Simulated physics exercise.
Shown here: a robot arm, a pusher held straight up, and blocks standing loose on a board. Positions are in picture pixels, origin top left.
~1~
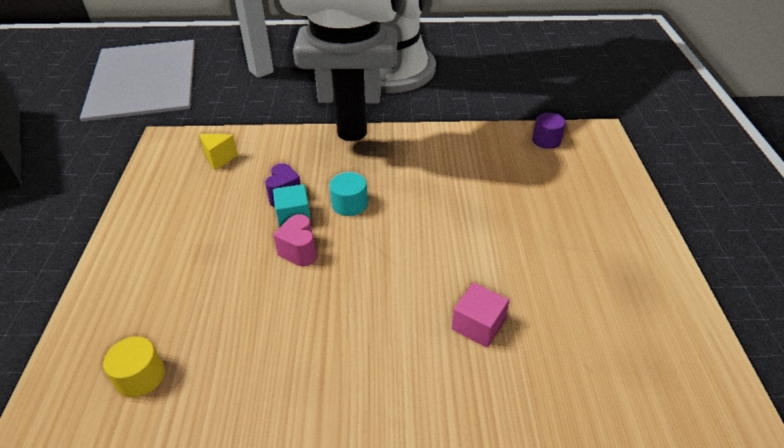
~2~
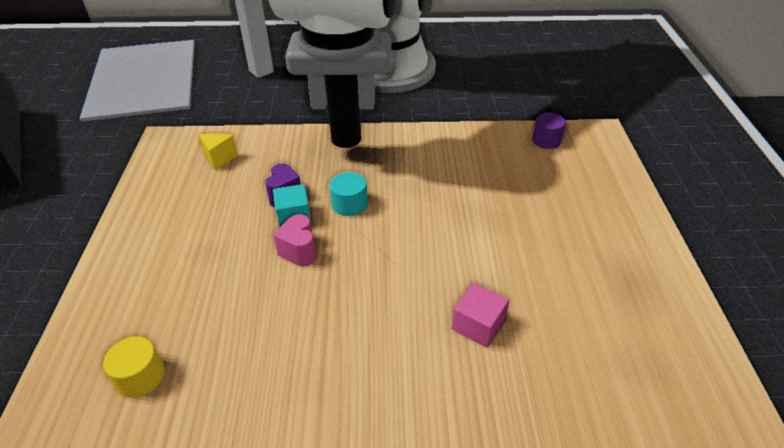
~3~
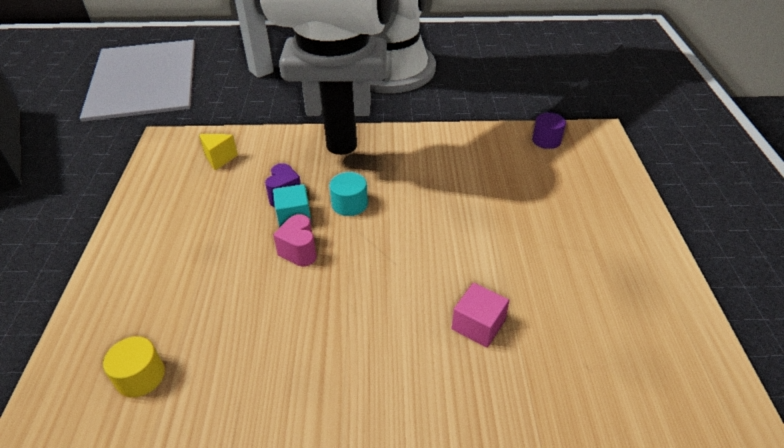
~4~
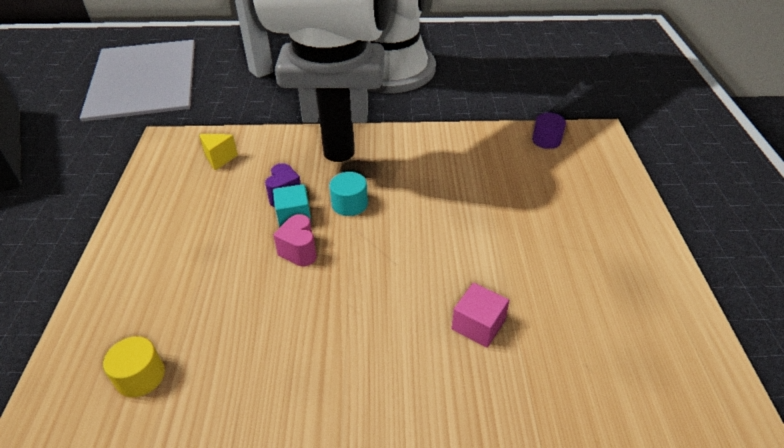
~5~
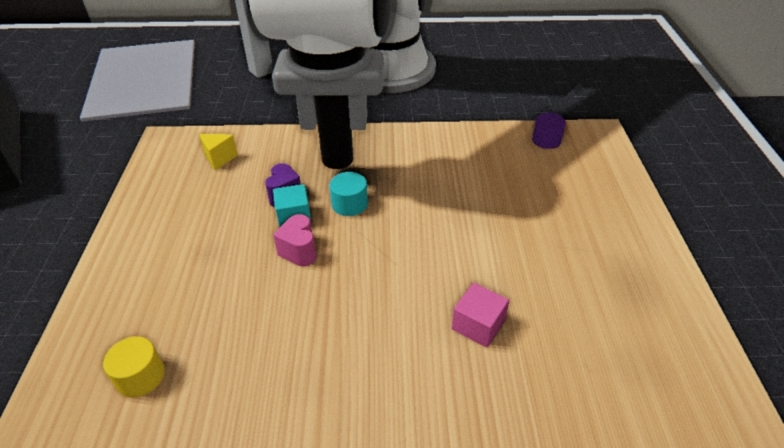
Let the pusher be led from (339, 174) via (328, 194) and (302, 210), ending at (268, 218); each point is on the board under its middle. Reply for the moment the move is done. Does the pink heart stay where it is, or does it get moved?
Answer: Unmoved.
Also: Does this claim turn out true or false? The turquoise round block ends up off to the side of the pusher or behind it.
It is true.
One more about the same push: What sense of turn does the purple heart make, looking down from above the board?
The answer is clockwise.
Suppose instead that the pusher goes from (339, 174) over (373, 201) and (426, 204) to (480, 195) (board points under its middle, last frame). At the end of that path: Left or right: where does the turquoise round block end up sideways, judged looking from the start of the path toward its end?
Its sideways move is to the right.
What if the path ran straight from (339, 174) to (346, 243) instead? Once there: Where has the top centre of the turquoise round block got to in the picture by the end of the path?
Its top face will be centred at roughly (376, 236).
The first path, step by step. One third of the way, pusher at (326, 180); turquoise round block at (348, 190).
Two thirds of the way, pusher at (299, 196); turquoise square at (271, 206), turned 25° anticlockwise; turquoise round block at (347, 193).
At the end, pusher at (265, 203); purple heart at (272, 175), turned 40° clockwise; turquoise square at (243, 219), turned 65° anticlockwise; pink heart still; turquoise round block at (347, 193).
